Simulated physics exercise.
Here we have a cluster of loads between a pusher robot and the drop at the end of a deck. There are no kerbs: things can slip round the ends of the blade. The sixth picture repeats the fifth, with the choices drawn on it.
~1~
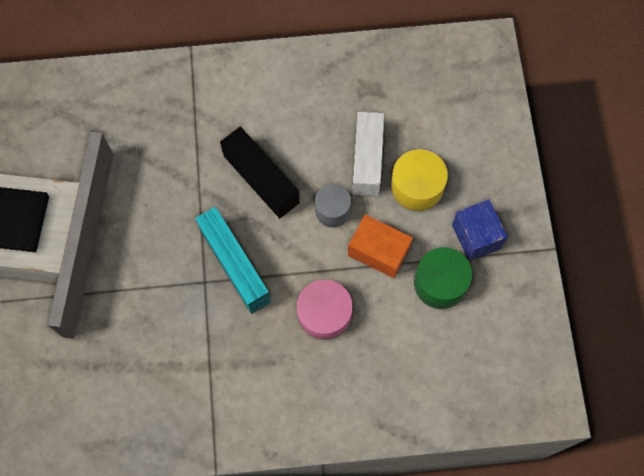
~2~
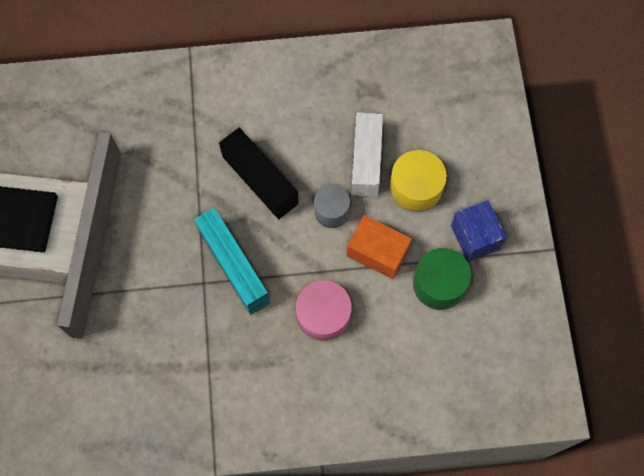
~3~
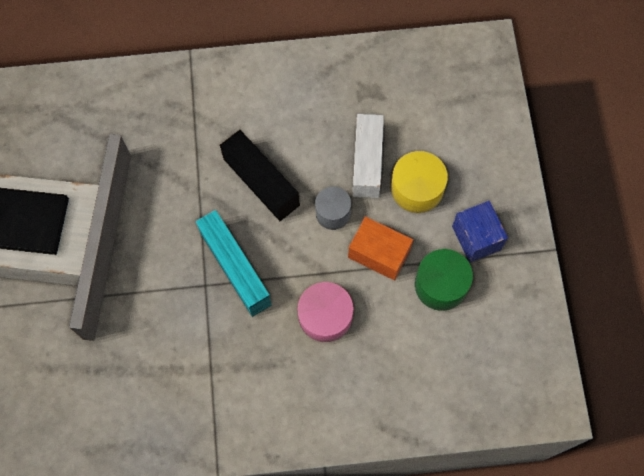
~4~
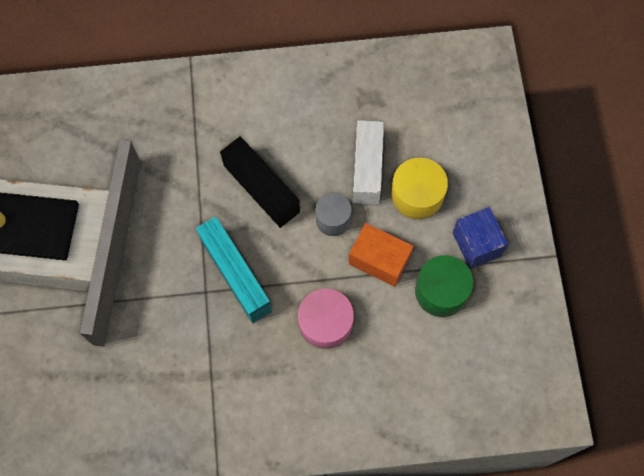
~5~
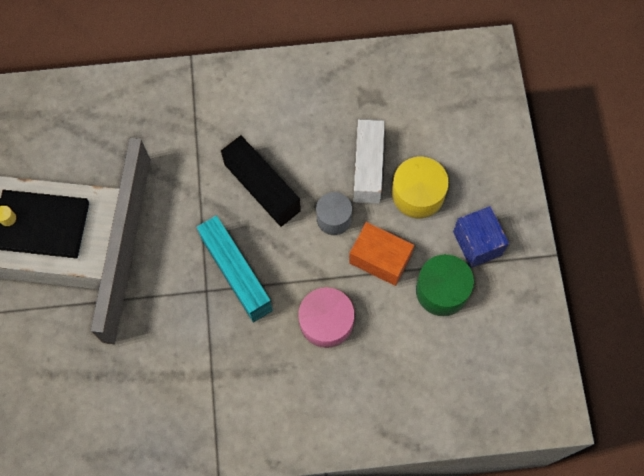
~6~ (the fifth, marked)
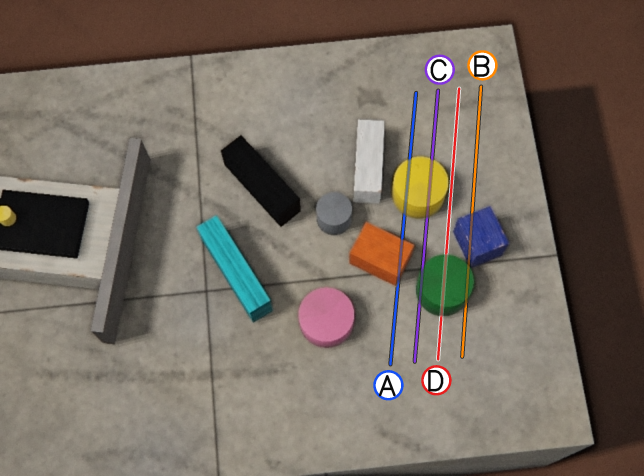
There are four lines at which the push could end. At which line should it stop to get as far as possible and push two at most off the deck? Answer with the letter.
Stop at B.
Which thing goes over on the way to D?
The yellow canister goes over.
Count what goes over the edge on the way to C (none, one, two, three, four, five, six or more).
By then, none.
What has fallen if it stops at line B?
The yellow canister.
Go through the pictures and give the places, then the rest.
In the first picture, pink canister (324, 310); blue crate (479, 230); orange crate (380, 247).
In the second picture, robot (14, 218); grey canister (332, 207).
In the third picture, robot (25, 220); yellow canister (419, 183).
In the fourth picture, robot (36, 226); turquoise stick (234, 271).
In the fifth picture, robot (46, 224); pink canister (326, 318); blue crate (481, 237); orange crate (381, 255).
On the marked copy, A at (404, 222); B at (472, 215); C at (427, 220); D at (449, 217).
Taking B. A third of the way, robot (175, 211); black stick (288, 190); turquoise stick (261, 275).
Two thirds of the way, robot (303, 198); yellow canister (474, 174); green canister (468, 293).
When it is over, robot (402, 188); yellow canister over the edge; blue crate (551, 237); one fallen.
As for the rest, A is within the limit but short; C is within the limit but short; D is within the limit but short.
